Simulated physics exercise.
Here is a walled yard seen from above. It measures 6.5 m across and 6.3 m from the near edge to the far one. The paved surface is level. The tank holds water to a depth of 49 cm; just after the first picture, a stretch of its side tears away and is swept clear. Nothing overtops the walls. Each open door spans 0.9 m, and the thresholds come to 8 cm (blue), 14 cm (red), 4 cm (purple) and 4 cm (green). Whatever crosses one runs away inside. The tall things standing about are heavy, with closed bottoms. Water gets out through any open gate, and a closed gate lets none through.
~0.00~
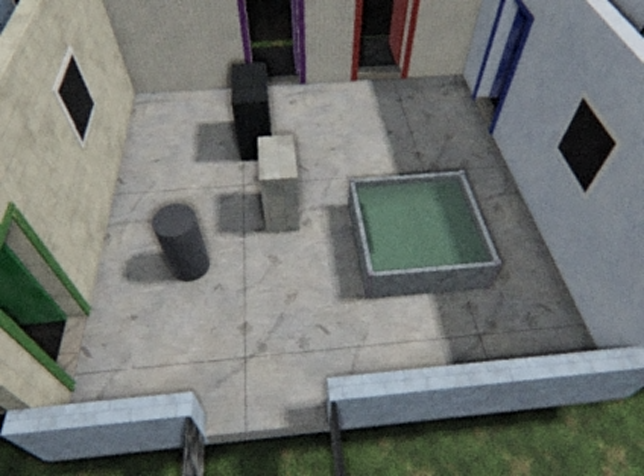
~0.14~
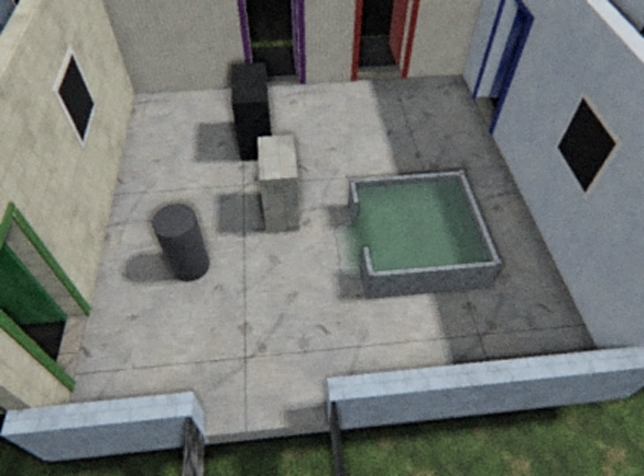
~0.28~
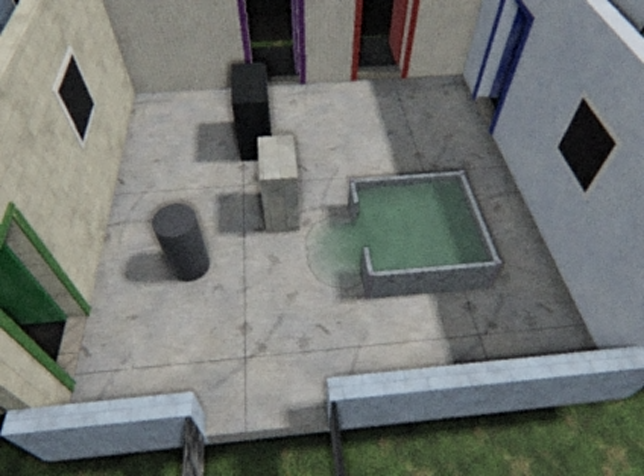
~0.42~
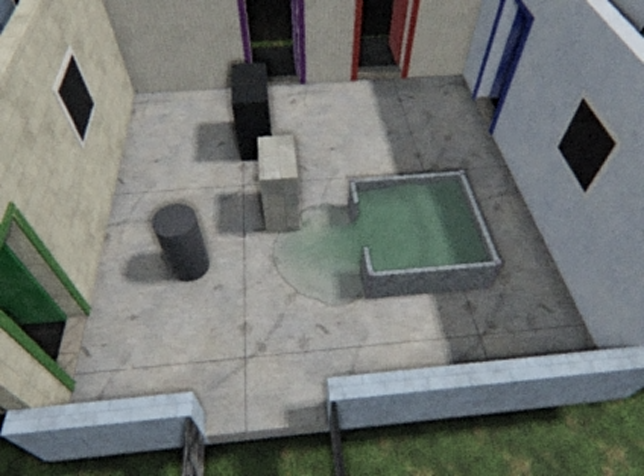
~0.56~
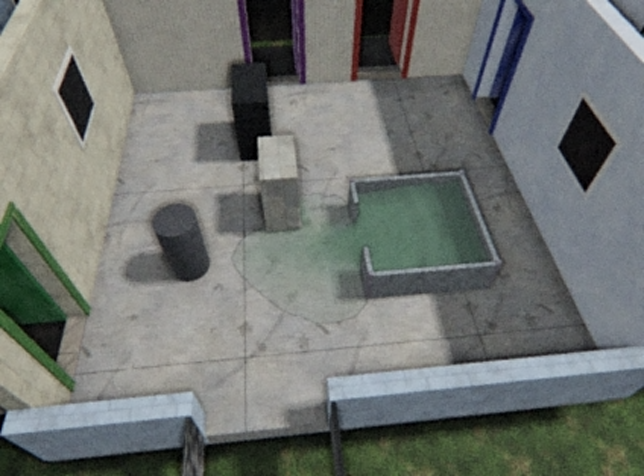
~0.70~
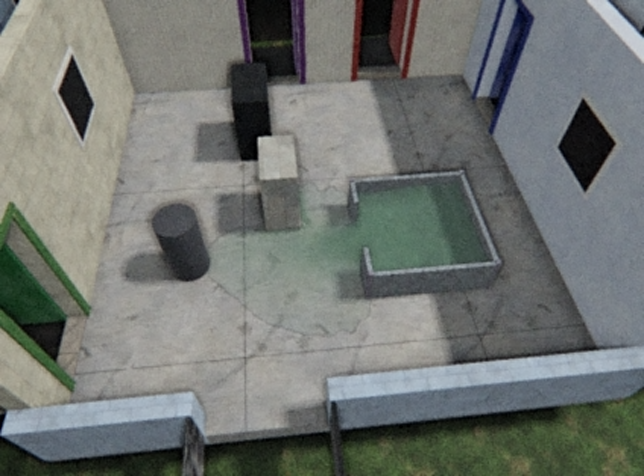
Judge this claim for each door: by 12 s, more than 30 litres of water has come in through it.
At the end, the blue door lets in a smaller amount than the limit, the red door lets in a smaller amount than the limit, the purple door lets in a smaller amount than the limit, the green door lets in a larger amount than the limit.
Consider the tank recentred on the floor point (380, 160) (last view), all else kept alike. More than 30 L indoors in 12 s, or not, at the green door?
Lab note: Green door limit not exceeded.
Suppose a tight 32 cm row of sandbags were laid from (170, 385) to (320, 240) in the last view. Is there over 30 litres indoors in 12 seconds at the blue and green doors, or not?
Then the blue door is short of it and the green door is short of it.
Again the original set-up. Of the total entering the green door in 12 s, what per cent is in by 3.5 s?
Roughly 40 percent is in by then.
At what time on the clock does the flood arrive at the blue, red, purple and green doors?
Blue: 8.0 s; red: 3.8 s; purple: 3.0 s; green: 1.6 s.
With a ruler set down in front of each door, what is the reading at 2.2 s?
Depth readings (cm): Blue = 0; red = 0; purple = 0; green = 7.
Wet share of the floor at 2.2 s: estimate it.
Around 35 per cent wet.
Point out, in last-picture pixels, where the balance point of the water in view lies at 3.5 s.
Balance point at about (292, 249).
After 1.4 s water covers 20 % of the floor and is deepest (28 cm) near (214, 262); blue door not reached, red door not reached, purple door not reached, green door not reached.
After 2.2 s water covers 35 % of the floor and is deepest (24 cm) near (214, 262); blue door not reached, red door not reached, purple door not reached, green door 7 cm at the sill, 9 L in.
After 3.5 s water covers 35 % of the floor and is deepest (15 cm) near (148, 405); blue door not reached, red door not reached, purple door 4 cm at the sill, 0 L in, green door 12 cm at the sill, 41 L in.
After 7.0 s water covers 55 % of the floor and is deepest (8 cm) near (214, 262); blue door not reached, red door 2 cm at the sill, 0 L in, purple door 4 cm at the sill, 0 L in, green door 7 cm at the sill, 94 L in.
After 12.0 s water covers 80 % of the floor and is deepest (6 cm) near (129, 124); blue door 3 cm at the sill, 0 L in, red door 2 cm at the sill, 0 L in, purple door 3 cm at the sill, 1 L in, green door 4 cm at the sill, 107 L in.
